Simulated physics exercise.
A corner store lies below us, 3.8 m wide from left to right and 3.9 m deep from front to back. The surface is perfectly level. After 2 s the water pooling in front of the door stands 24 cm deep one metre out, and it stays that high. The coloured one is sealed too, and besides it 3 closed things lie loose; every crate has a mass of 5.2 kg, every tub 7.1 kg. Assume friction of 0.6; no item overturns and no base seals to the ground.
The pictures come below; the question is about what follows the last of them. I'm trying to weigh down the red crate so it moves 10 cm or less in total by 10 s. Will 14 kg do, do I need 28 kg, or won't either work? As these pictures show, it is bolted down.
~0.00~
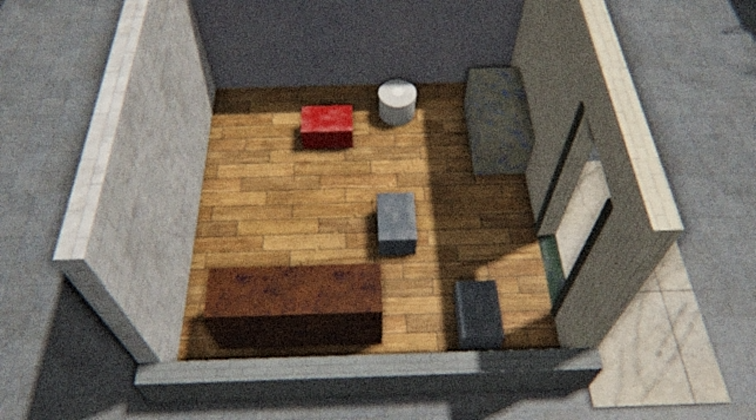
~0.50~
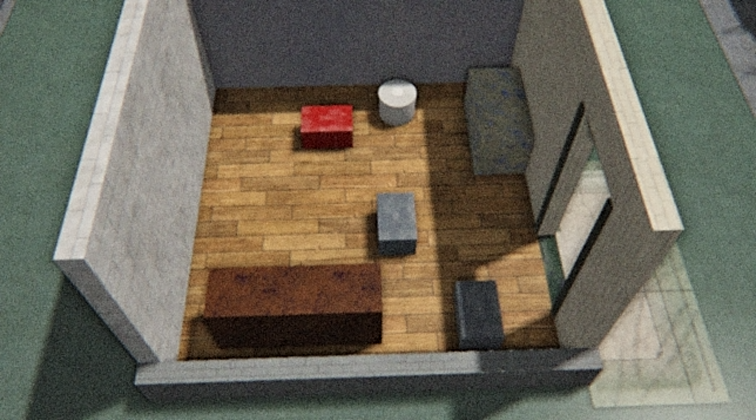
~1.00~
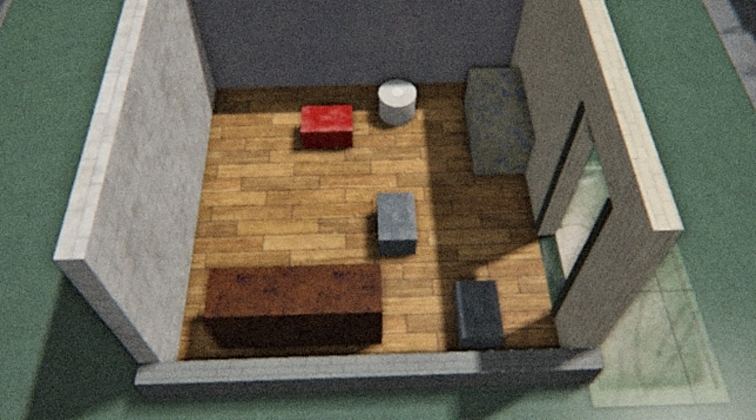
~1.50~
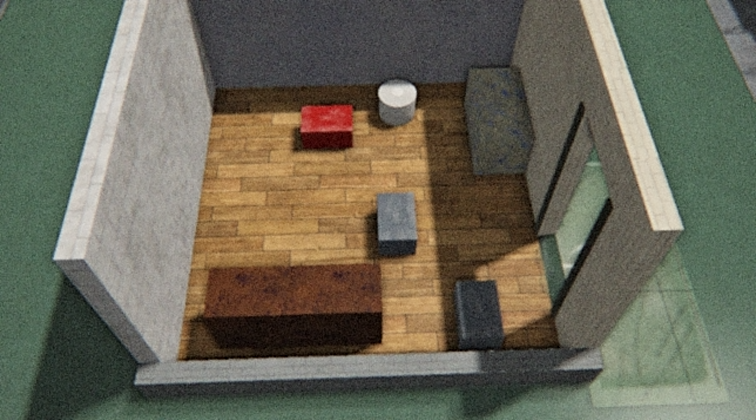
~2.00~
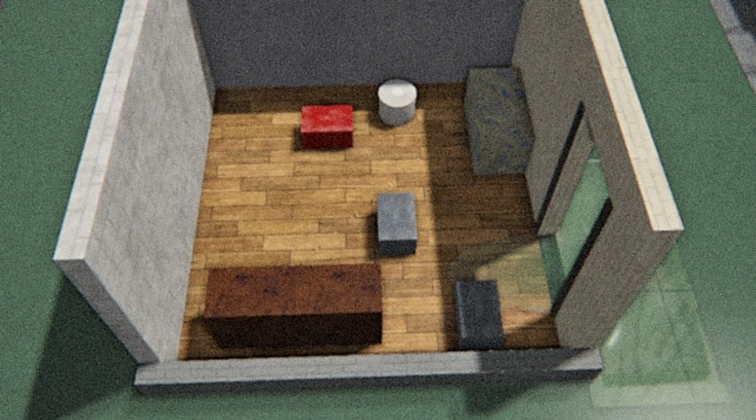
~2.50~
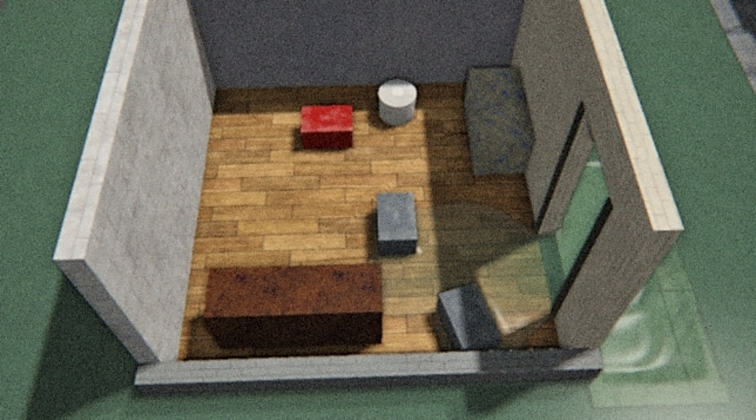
You need 28 kg.
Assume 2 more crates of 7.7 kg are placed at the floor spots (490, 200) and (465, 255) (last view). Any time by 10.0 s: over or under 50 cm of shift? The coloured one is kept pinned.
Taking them in order, the first is inside the line and the second is beyond the line.
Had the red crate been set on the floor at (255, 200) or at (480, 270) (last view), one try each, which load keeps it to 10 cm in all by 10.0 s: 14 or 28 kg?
Well, at the first spot no weight will do, and at the second no weight will do.
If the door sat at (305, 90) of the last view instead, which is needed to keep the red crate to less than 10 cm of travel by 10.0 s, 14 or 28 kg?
Lab note: Both masses insufficient.
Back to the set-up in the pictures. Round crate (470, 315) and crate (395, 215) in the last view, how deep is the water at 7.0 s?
Depth approx. 12 cm / 6 cm.
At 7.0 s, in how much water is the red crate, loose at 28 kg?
About 6 cm.
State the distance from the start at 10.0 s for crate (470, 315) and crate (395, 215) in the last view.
They've ended up 60 cm and 150 cm away, in that order.
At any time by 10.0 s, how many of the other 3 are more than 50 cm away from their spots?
My count gives 3.
After 3.5 s the red crate would be 0 cm from its start with 14 kg and 0 cm from its start with 28 kg; 1 cm of water round it then.
After 4.5 s the red crate would be 0 cm from its start with 14 kg and 0 cm from its start with 28 kg; 3 cm of water round it then.
After 7.0 s the red crate would be 0 cm from its start with 14 kg and 0 cm from its start with 28 kg; 6 cm of water round it then.
After 10.0 s the red crate would be 54 cm from its start with 14 kg and 0 cm from its start with 28 kg; 9 cm of water round it then.
